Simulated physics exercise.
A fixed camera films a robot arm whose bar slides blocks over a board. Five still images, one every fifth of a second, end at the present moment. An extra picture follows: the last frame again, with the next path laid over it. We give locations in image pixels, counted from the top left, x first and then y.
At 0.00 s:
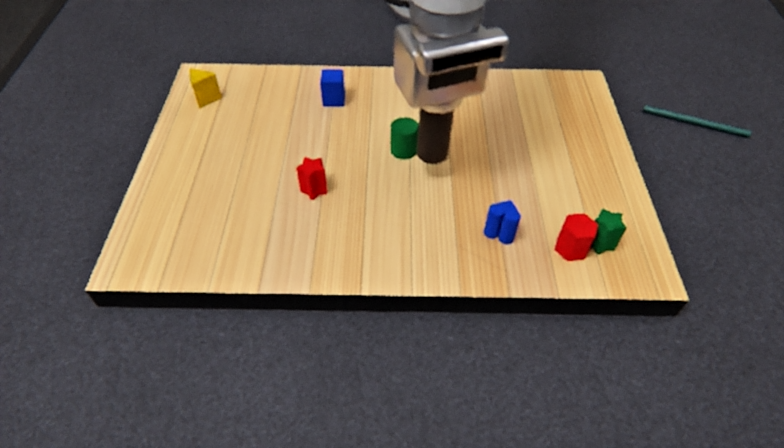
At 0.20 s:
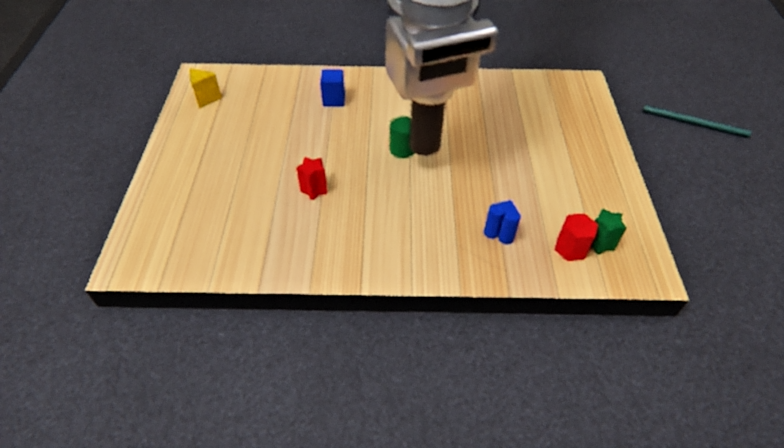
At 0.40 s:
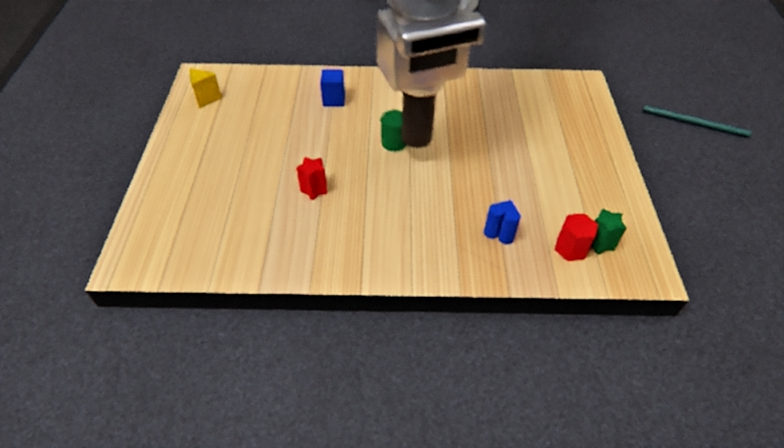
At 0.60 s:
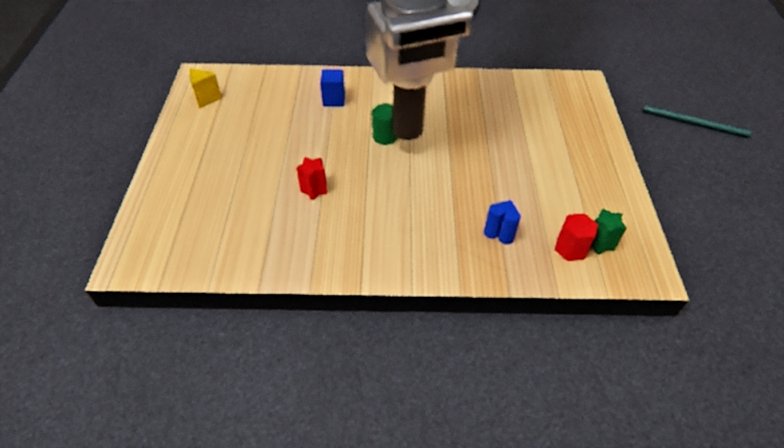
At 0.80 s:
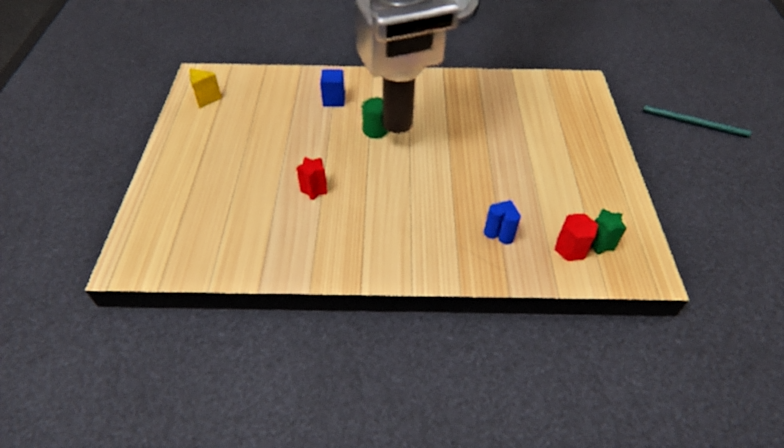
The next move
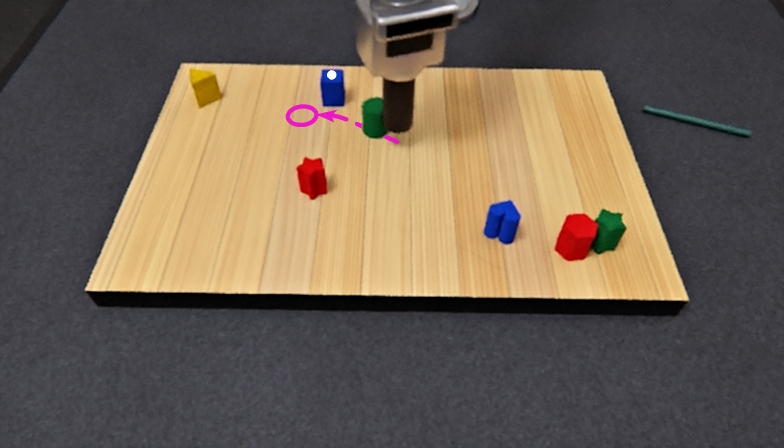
Robotic arm with a dark cylindrical tip pushing a green cylinder up and left across a wooden board among scattered coloured blocks.
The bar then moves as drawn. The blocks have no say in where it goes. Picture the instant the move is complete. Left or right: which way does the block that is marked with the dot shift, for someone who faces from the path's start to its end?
That's a shift to the right.
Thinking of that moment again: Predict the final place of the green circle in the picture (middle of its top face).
I'd expect the centre of its top face to be at (315, 72).
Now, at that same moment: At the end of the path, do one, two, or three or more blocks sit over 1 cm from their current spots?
Expect two.
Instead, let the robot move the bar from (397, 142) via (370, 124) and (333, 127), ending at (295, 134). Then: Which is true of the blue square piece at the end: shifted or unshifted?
At the moment the path ends, the blue square piece no longer stands where it did.
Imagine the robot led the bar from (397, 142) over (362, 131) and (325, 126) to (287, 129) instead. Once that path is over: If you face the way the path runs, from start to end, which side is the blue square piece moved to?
It's set to shift right.
Drawn move, from (397, 142) through (367, 128) and (337, 116) to (302, 116); the dot is on the blue square piece.
On the path given first. One third of the way, bar at (365, 110); green circle at (346, 90).
Two thirds of the way, bar at (335, 98); blue square piece at (321, 61), turned 30° anticlockwise; green circle at (326, 75).
At the end, bar at (299, 97); blue square piece at (320, 57), turned 15° anticlockwise; green circle at (315, 72).
